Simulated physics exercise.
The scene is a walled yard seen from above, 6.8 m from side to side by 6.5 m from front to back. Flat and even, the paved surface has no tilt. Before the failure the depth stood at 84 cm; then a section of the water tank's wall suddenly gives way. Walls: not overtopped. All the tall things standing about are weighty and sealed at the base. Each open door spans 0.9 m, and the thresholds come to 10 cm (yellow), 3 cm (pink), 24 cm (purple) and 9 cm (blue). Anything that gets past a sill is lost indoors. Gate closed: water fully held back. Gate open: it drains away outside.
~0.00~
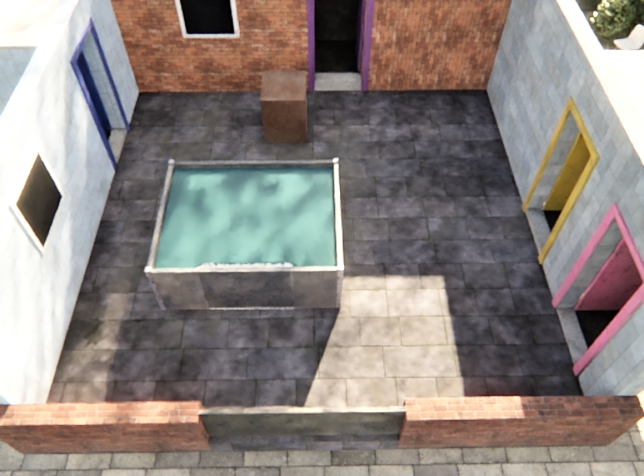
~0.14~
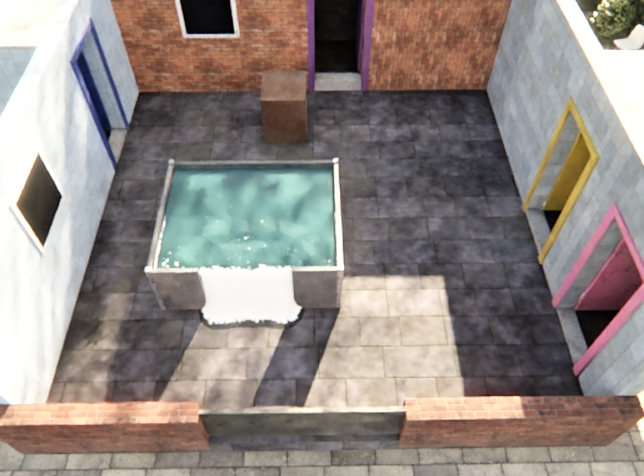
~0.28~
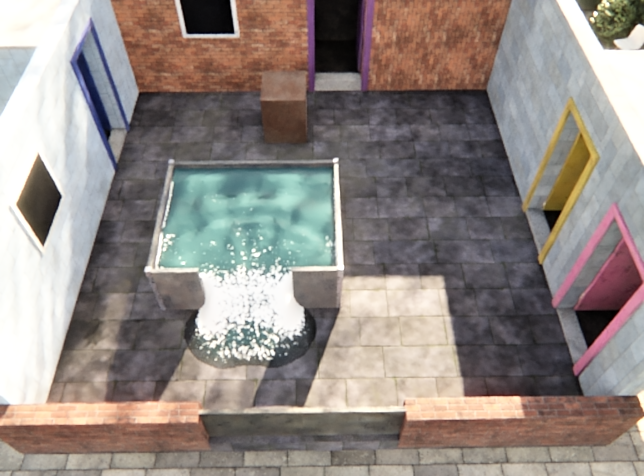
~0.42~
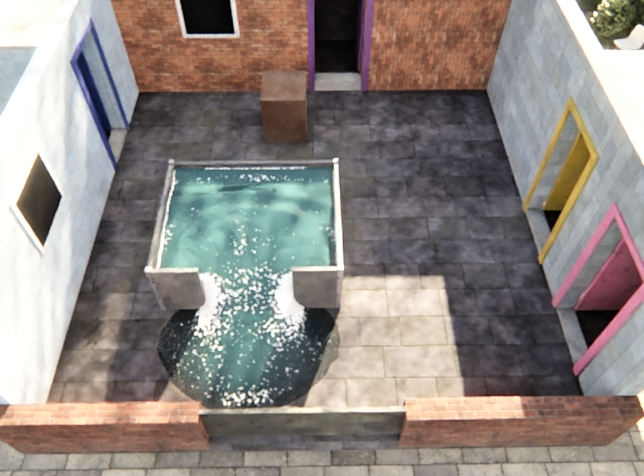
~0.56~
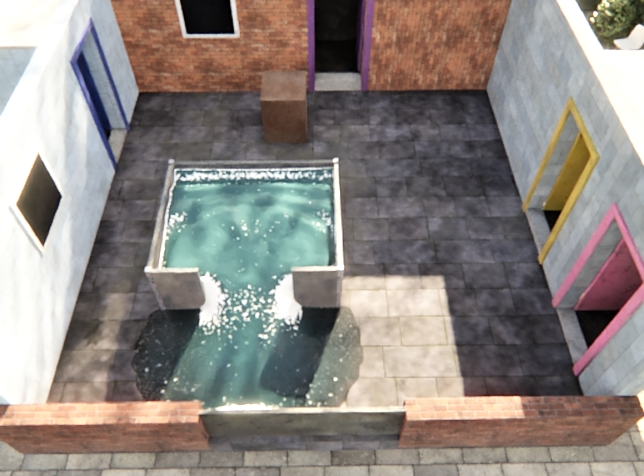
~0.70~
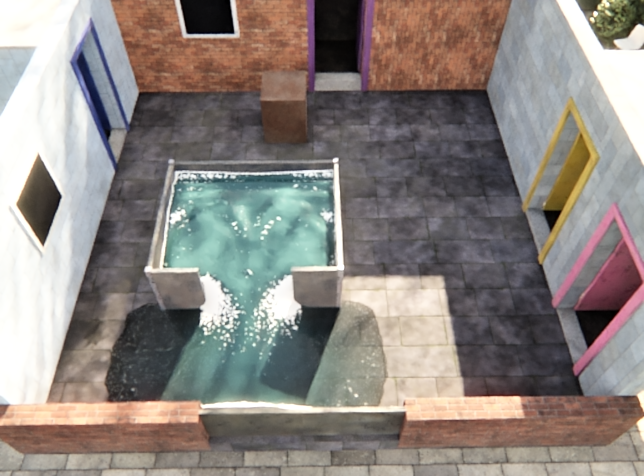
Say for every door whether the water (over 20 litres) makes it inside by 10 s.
At the end, yellow door: Below the cap. Pink door: Above the cap. Purple door: Below the cap. Blue door: Below the cap.
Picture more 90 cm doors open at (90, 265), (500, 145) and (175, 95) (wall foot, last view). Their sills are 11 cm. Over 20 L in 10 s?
So, in the order given, it's shy of the mark, then shy of the mark, then beyond the mark.
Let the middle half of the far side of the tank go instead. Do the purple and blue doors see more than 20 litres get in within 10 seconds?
Door purple stays within, door blue goes beyond.
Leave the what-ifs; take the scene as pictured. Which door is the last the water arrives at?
Looks like the purple door.
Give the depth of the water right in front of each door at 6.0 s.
Centimetres: Yellow 8 / pink 13 / purple 4 / blue 10.
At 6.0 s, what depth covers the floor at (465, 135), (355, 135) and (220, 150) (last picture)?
First spot near 4 cm, second near 1 cm, third near 2 cm.
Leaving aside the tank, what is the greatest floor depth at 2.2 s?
Around 48 centimetres.
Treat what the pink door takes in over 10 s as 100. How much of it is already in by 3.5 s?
That works out near 35%.
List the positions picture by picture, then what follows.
The first frame shows the water tank at (250, 215) is whole and still, 84 cm deep.
In the second frame, the front is at (296, 316), 0.7 m from the gap at (250, 294); 0.3 m2 of floor is under water; 84 cm left at the back of the water tank.
In the third frame, the front is at (291, 355), 1.0 m from the gap at (250, 295); 1.1 m2 of floor is under water; 84 cm left at the back of the water tank.
In the fourth frame, water pours out at (250, 296) and has run 1.5 m, to a hidden place; typically 10 cm deep outside, 79 cm at the water tank's back.
In the fifth frame, the front is at a hidden place, 1.9 m from the gap at (250, 295); 4.0 m2 of floor is under water; 72 cm left at the back of the water tank.
In the sixth frame, water pours out at (250, 295) and has run 2.2 m, to a hidden place; typically 7 cm deep outside, 72 cm at the water tank's back.
After 1.4 s water covers 15 % of the floor and is deepest (56 cm) near (246, 423); yellow door not reached, pink door not reached, purple door not reached, blue door not reached.
After 2.2 s water covers 30 % of the floor and is deepest (48 cm) near (69, 425); yellow door not reached, pink door 10 cm at the sill, 10 L in, purple door not reached, blue door not reached.
After 3.5 s water covers 55 % of the floor and is deepest (32 cm) near (247, 409); yellow door 12 cm at the sill, 0 L in, pink door 18 cm at the sill, 155 L in, purple door not reached, blue door 4 cm at the sill, 0 L in.
After 6.0 s water covers 85 % of the floor and is deepest (24 cm) near (138, 99); yellow door 8 cm at the sill, 2 L in, pink door 13 cm at the sill, 328 L in, purple door 4 cm at the sill, 0 L in, blue door 10 cm at the sill, 0 L in.
After 10.0 s water covers 95 % of the floor and is deepest (14 cm) near (507, 177); yellow door 5 cm at the sill, 2 L in, pink door 8 cm at the sill, 440 L in, purple door 8 cm at the sill, 0 L in, blue door 9 cm at the sill, 3 L in.
